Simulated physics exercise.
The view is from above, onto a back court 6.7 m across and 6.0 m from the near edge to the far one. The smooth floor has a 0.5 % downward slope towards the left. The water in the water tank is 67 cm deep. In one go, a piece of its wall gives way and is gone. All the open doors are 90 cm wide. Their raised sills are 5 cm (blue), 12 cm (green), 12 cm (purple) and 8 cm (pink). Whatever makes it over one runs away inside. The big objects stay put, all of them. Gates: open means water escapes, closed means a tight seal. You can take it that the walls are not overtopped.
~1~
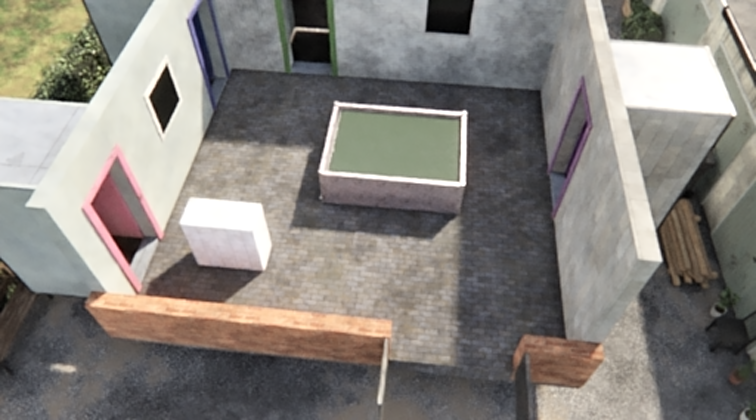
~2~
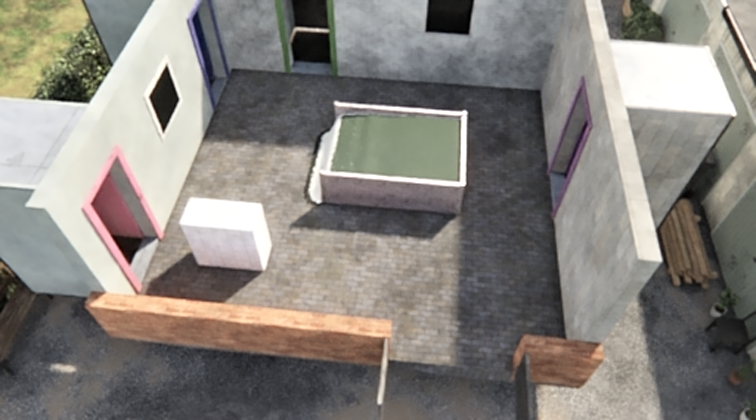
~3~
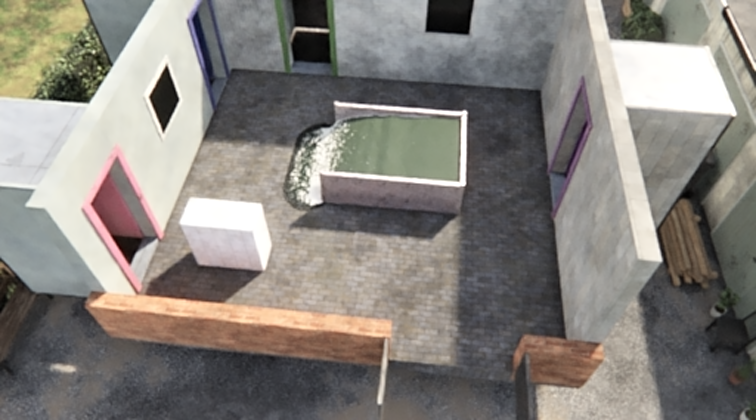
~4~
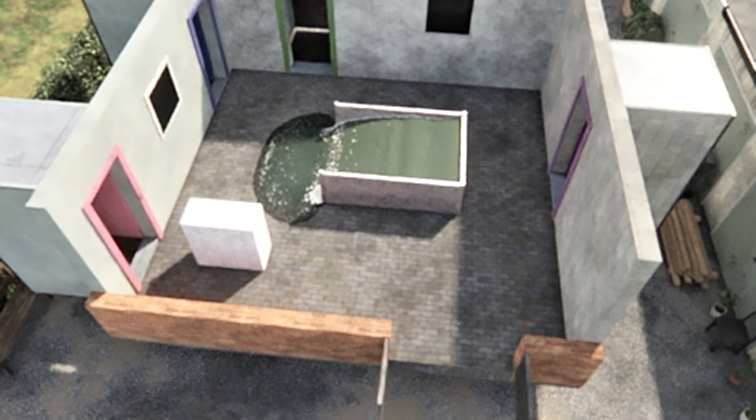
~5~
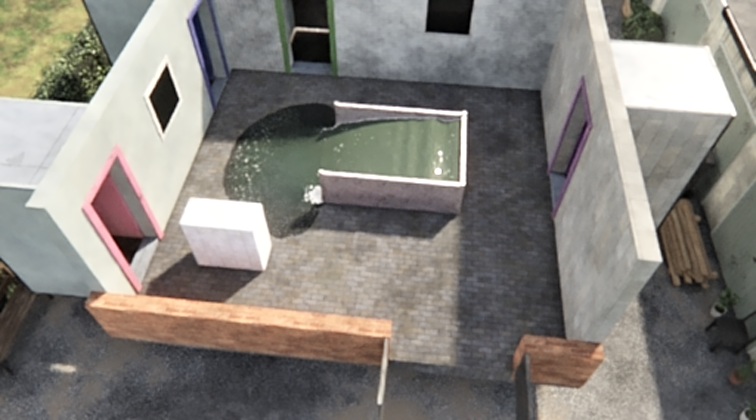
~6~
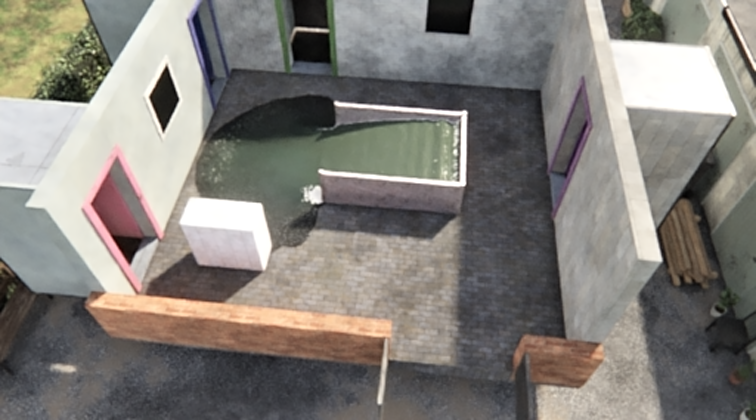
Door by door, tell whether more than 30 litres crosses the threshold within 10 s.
As I see it, blue door: Beyond the limit. Green door: Short of the limit. Purple door: Short of the limit. Pink door: Beyond the limit.
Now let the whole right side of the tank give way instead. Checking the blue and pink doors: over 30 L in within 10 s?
With respect to that limit, blue ends up outside it, pink ends up inside it.
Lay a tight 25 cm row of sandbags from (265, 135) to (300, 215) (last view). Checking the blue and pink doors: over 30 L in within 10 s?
Against the limit, the blue door goes beyond it and the pink door stays within it.
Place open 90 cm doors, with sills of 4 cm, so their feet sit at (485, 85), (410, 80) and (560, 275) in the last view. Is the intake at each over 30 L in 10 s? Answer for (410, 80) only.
That one comes out less than that.
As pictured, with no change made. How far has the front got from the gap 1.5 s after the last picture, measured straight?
Distance: Approx. 4.4 m.
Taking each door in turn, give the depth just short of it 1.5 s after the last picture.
You'd get blue at 18 cm, green at 3 cm, purple at 0 cm, and pink at 16 cm.
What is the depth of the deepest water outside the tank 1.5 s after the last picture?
Roughly 42 cm.
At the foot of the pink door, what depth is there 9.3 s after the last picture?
The depth there is around 7.0 cm.
Then, 0.7 s after the last picture water covers 30 % of the floor and is deepest (38 cm) near (205, 156); blue door 13 cm at the sill, 3 L in, green door not reached, purple door not reached, pink door not reached.
Then, 1.5 s after the last picture water covers 30 % of the floor and is deepest (42 cm) near (232, 71); blue door 18 cm at the sill, 42 L in, green door 3 cm at the sill, 0 L in, purple door not reached, pink door 16 cm at the sill, 10 L in.
Then, 2.8 s after the last picture water covers 45 % of the floor and is deepest (32 cm) near (128, 317); blue door 20 cm at the sill, 141 L in, green door 9 cm at the sill, 0 L in, purple door not reached, pink door 13 cm at the sill, 37 L in.
Then, 5.3 s after the last picture water covers 90 % of the floor and is deepest (14 cm) near (128, 317); blue door 13 cm at the sill, 266 L in, green door 9 cm at the sill, 1 L in, purple door not reached, pink door 12 cm at the sill, 77 L in.
Then, 9.3 s after the last picture water covers 95 % of the floor and is deepest (11 cm) near (462, 184); blue door 7 cm at the sill, 312 L in, green door 6 cm at the sill, 1 L in, purple door 9 cm at the sill, 0 L in, pink door 7 cm at the sill, 87 L in.
